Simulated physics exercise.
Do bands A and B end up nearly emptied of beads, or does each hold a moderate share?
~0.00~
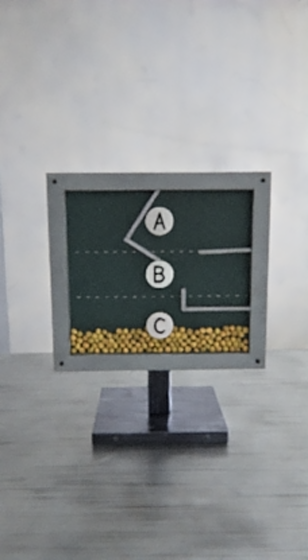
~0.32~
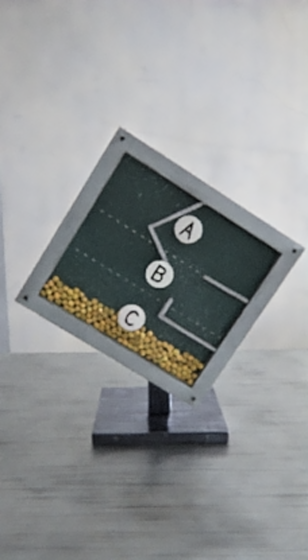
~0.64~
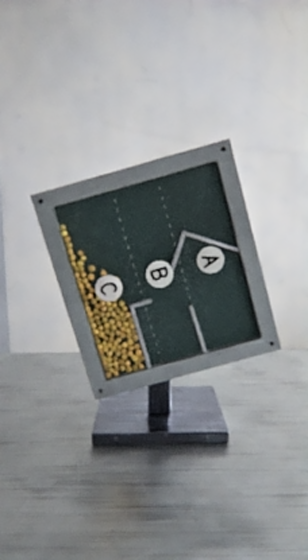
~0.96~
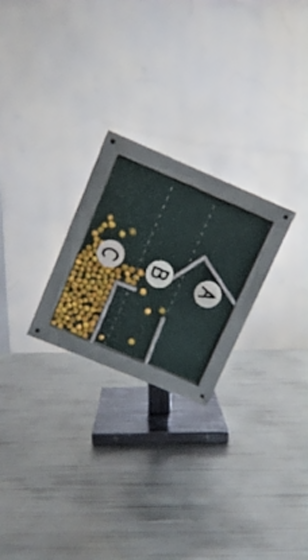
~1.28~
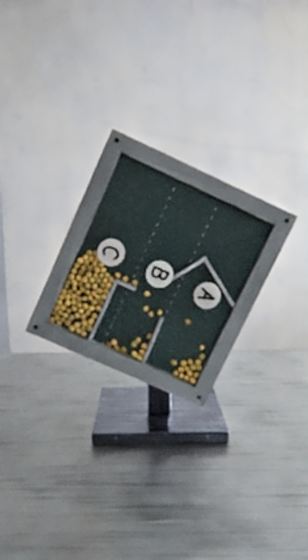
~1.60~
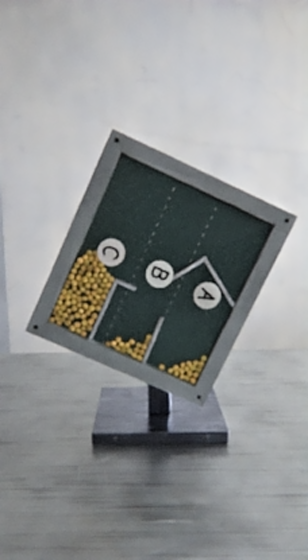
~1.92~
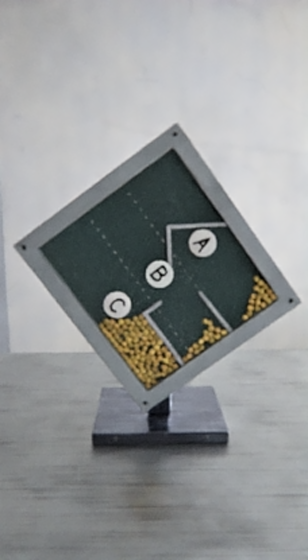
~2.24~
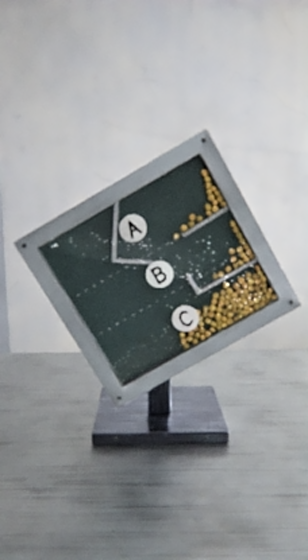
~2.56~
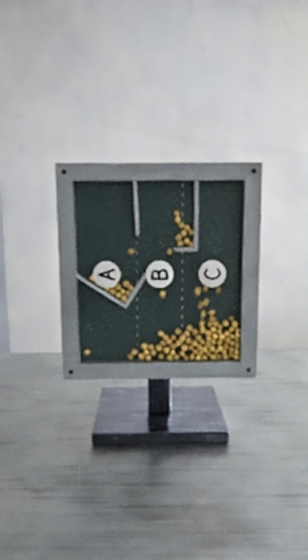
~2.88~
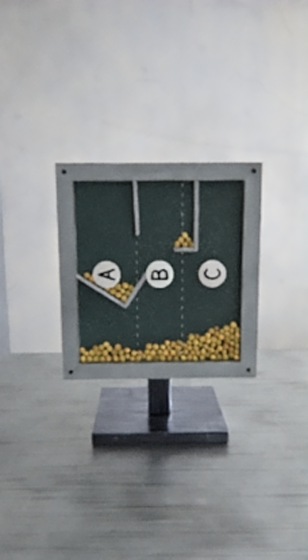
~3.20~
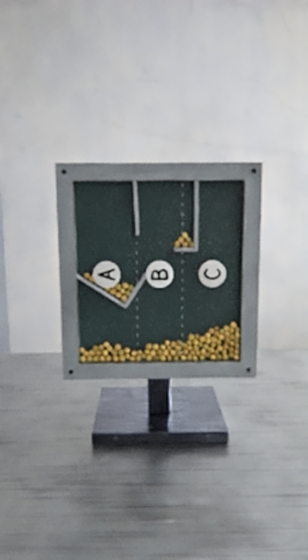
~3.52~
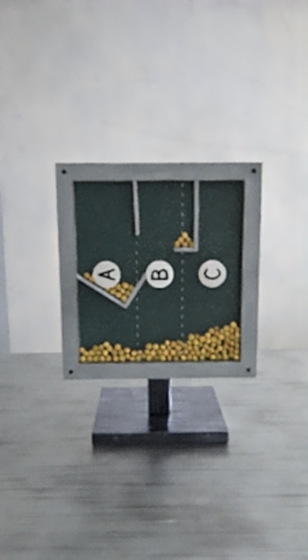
Each holds a moderate share of the beads. Band A has some caught in its bent ledge and more along the bottom, and band B has a layer along the bottom.
